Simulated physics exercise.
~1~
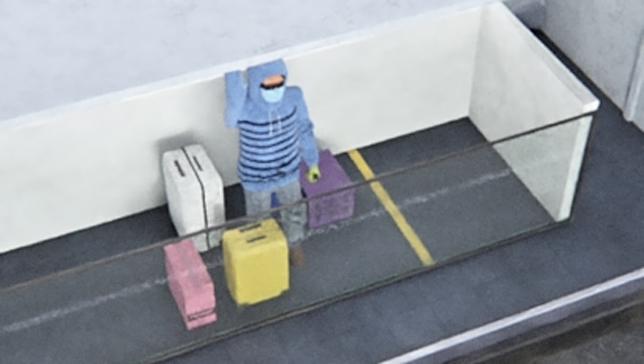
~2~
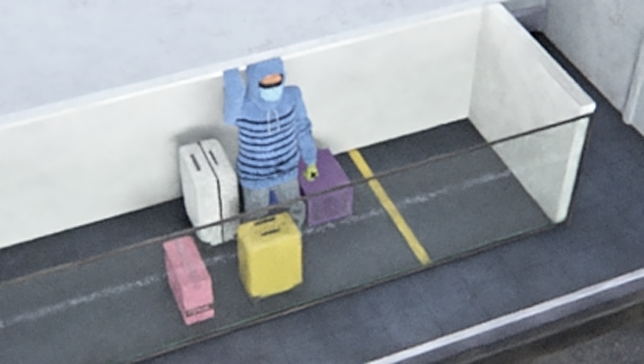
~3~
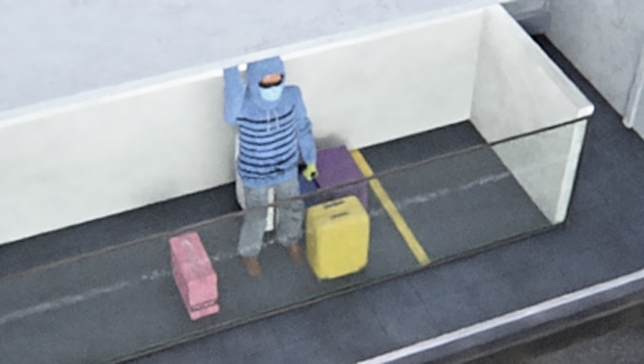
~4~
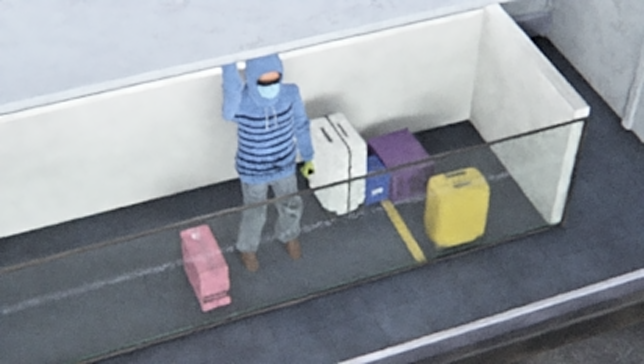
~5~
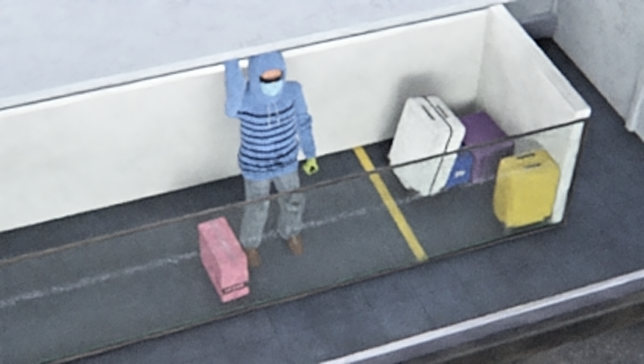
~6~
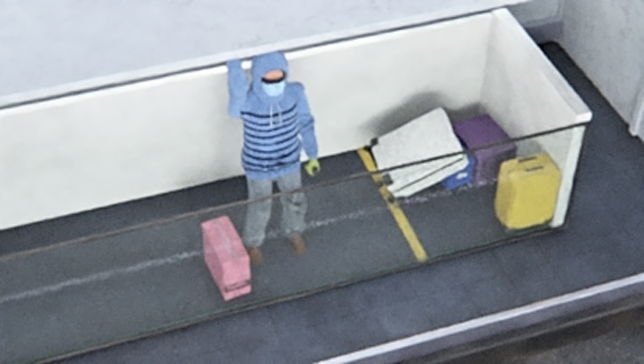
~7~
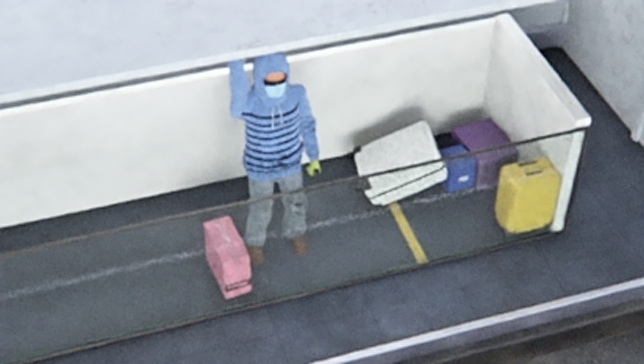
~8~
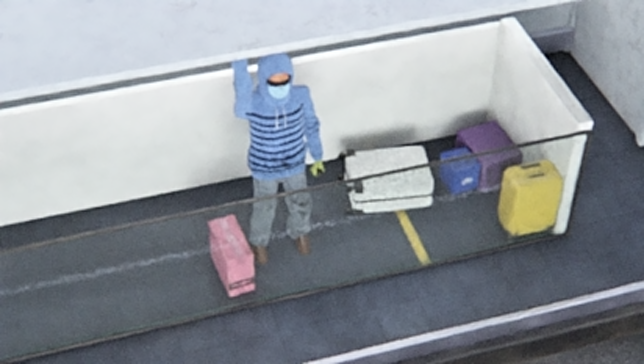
Several cases and boxes slid right around a person in a blue hoodie, the yellow case stopping beyond the yellow line, near the end wall. The big white case tipped onto its side and slipped back left, while the pink carton stayed short of the line.
